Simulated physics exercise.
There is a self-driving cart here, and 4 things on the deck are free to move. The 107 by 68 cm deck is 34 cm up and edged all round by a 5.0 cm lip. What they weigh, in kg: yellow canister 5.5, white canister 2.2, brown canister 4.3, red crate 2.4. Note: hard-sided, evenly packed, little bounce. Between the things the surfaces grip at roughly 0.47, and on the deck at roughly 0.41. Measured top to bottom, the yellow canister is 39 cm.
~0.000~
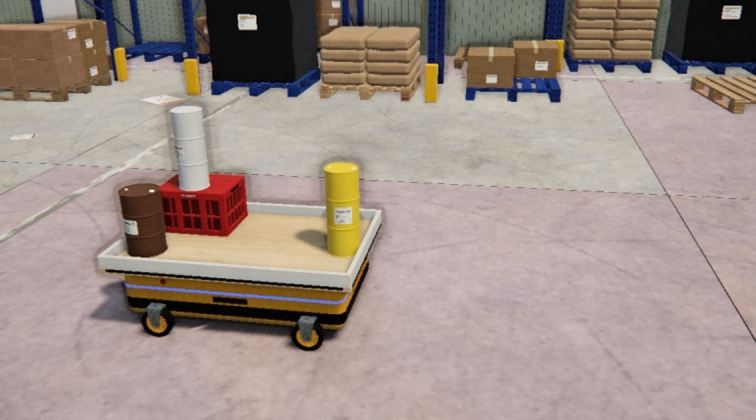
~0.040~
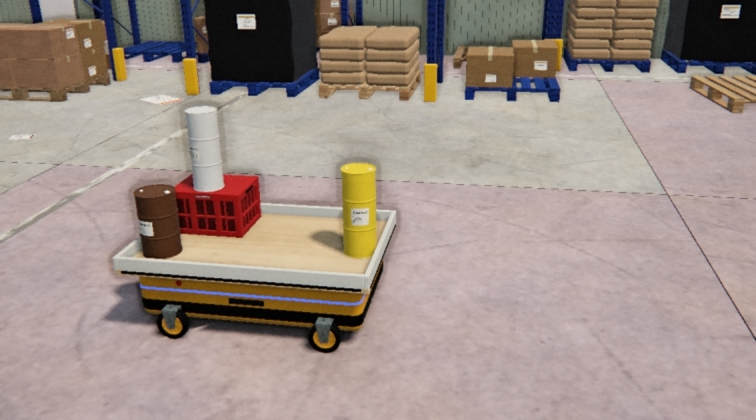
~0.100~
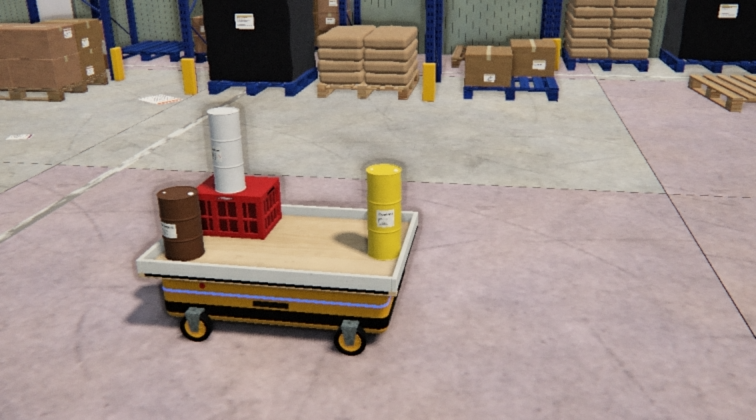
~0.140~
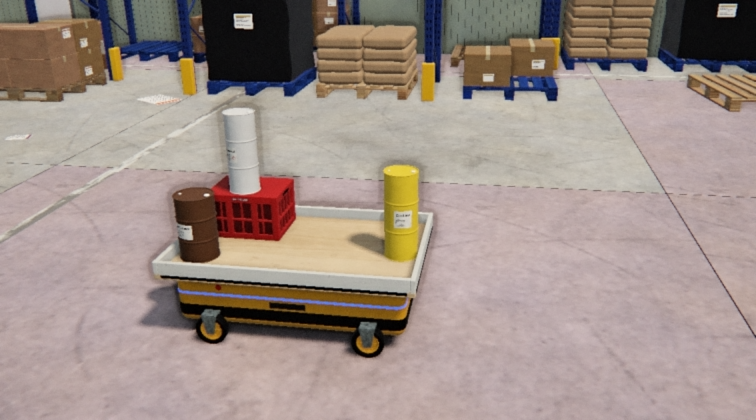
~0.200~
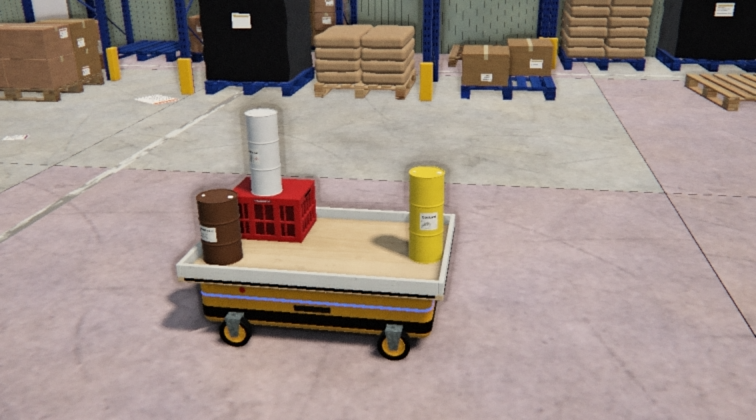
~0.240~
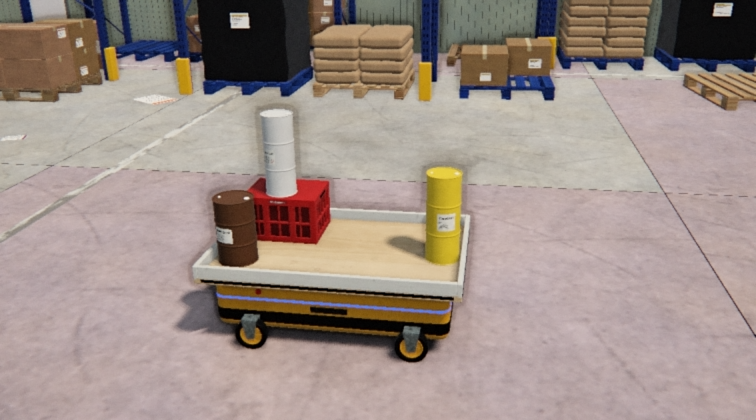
In a warehouse, a low cart rolls slowly rightward carrying brown and yellow canisters and a white canister on a red crate.
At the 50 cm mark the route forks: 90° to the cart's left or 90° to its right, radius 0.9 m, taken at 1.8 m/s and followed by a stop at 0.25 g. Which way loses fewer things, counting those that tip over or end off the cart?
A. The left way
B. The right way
Option A: The left way.
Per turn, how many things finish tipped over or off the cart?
Tally: Left 1, right 2.
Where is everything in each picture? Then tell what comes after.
Cart has run 0 cm; yellow canister (343, 210); white canister (191, 148), in the first frame.
Cart has run 7 cm; brown canister (159, 222); red crate (217, 204), in the second frame.
Cart has run 18 cm; brown canister (181, 224); red crate (238, 206), in the third frame.
Cart has run 25 cm; brown canister (197, 225); red crate (252, 207), in the fourth frame.
Cart has run 36 cm; brown canister (220, 227); red crate (273, 209), in the fifth frame.
Cart has run 43 cm; yellow canister (443, 216); white canister (279, 153), in the sixth frame.
Turning left. At 0.64 s, cart has run 115 cm, turned 32°; yellow canister leaning 50° near (611, 205).
After 0.94 s, cart has run 169 cm, turned 66°; yellow canister now off the cart; brown canister slid 4 cm.
After 1.44 s, cart has run 254 cm, turned 90°; brown canister slid 8 cm.
At rest (2.4 s), off the cart, yellow canister; the other 3 in place, give or take 10 cm. In the last view, white canister near (498, 85).
Turning right instead, yellow canister and white canister tipped over or off the cart, 2 of 4 in all.
